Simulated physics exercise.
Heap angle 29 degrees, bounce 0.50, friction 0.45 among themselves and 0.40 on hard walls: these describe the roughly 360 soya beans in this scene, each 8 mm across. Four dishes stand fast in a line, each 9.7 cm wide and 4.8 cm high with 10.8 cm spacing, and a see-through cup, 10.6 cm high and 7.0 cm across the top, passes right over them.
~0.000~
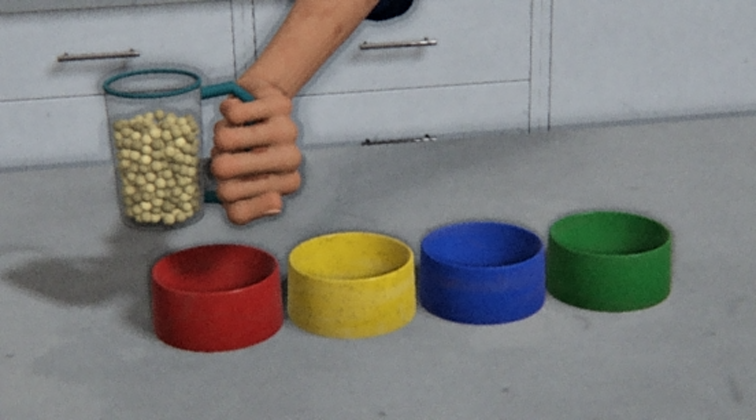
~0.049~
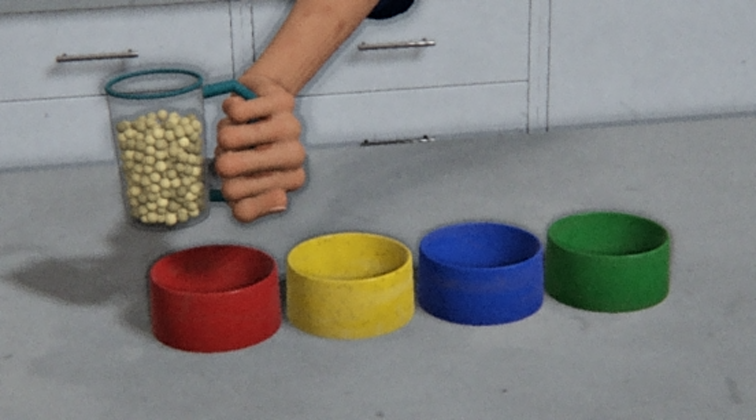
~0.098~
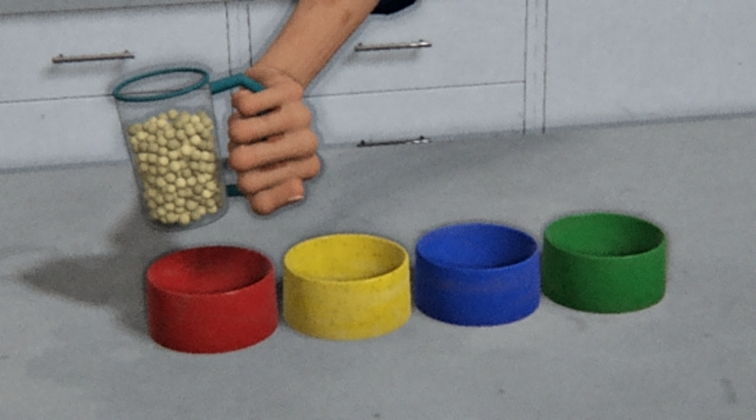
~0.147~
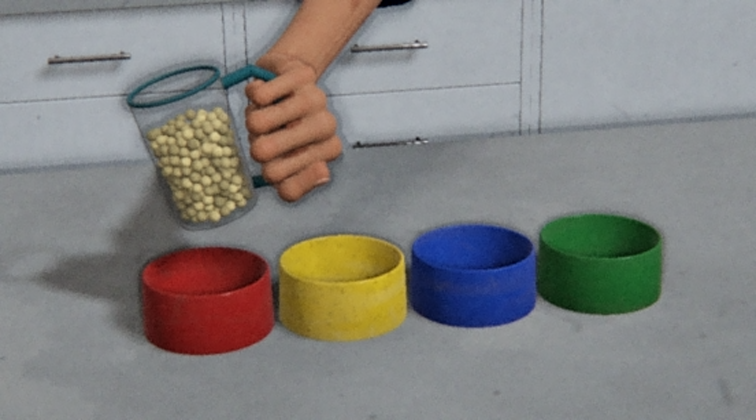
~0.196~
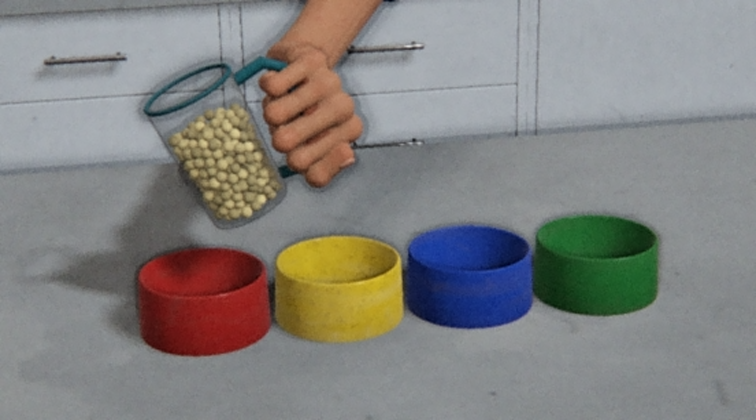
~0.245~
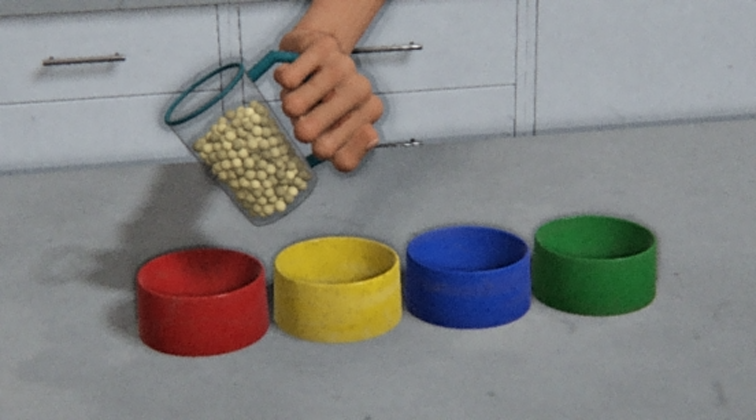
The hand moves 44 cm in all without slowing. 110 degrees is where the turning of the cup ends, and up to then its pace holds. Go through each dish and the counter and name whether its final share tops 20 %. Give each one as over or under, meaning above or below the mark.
Red: Under, blue: Over, green: Over, yellow: Under, counter: Under.
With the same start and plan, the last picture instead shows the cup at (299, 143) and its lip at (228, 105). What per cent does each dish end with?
Red 0; blue 0; green 100; yellow 0.
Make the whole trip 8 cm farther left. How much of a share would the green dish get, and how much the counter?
Then the green dish would get 0 and the counter 10.
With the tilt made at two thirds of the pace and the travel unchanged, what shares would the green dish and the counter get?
Green 100, counter 0.
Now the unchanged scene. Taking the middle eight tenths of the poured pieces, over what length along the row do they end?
Roughly 15 cm of the row.
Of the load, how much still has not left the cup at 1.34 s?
Roughly 20 per cent.
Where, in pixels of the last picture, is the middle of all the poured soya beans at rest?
Once everything settles, the centre is around (560, 277).
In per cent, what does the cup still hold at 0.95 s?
50 %.
After 0.67 s, tilt 106 degrees; cup holds 100 %.
Then, at 0.95 s, tilt 110 degrees; cup holds 50 %, blue 40 %.
After 1.34 s, tilt 110 degrees; cup holds 20 %, blue 40 %, green 35 %.
By 2.2 s all is still; red 0 %, blue 40 %, green 55 %, yellow 0 %, counter 5 %.
